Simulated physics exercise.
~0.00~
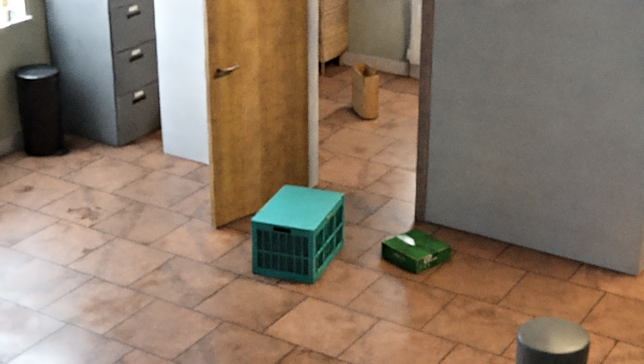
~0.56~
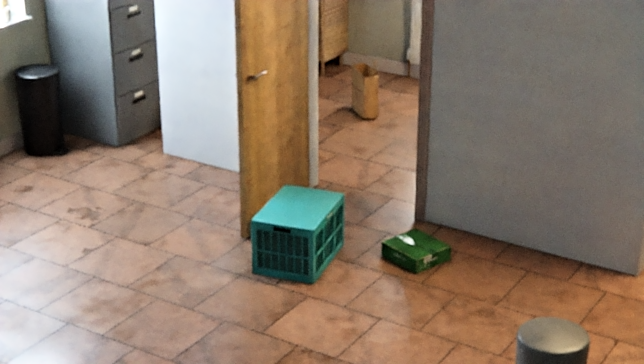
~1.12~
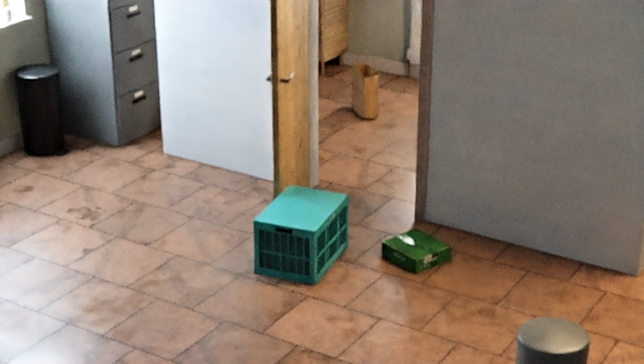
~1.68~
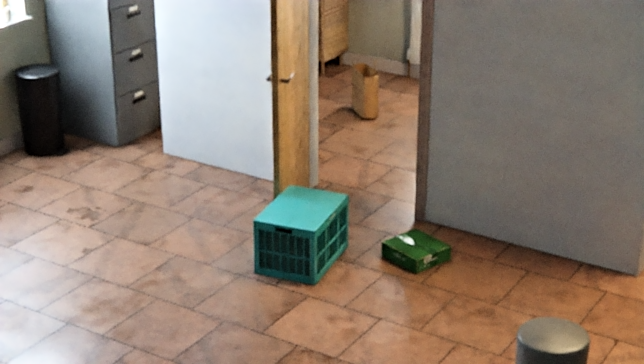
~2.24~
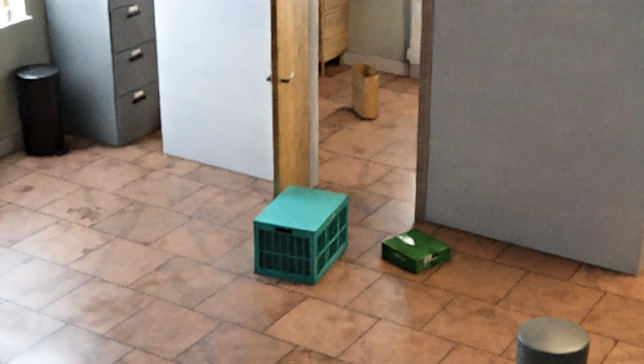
In a tiled room, a wooden door swings toward a turquoise crate and stops, still open.
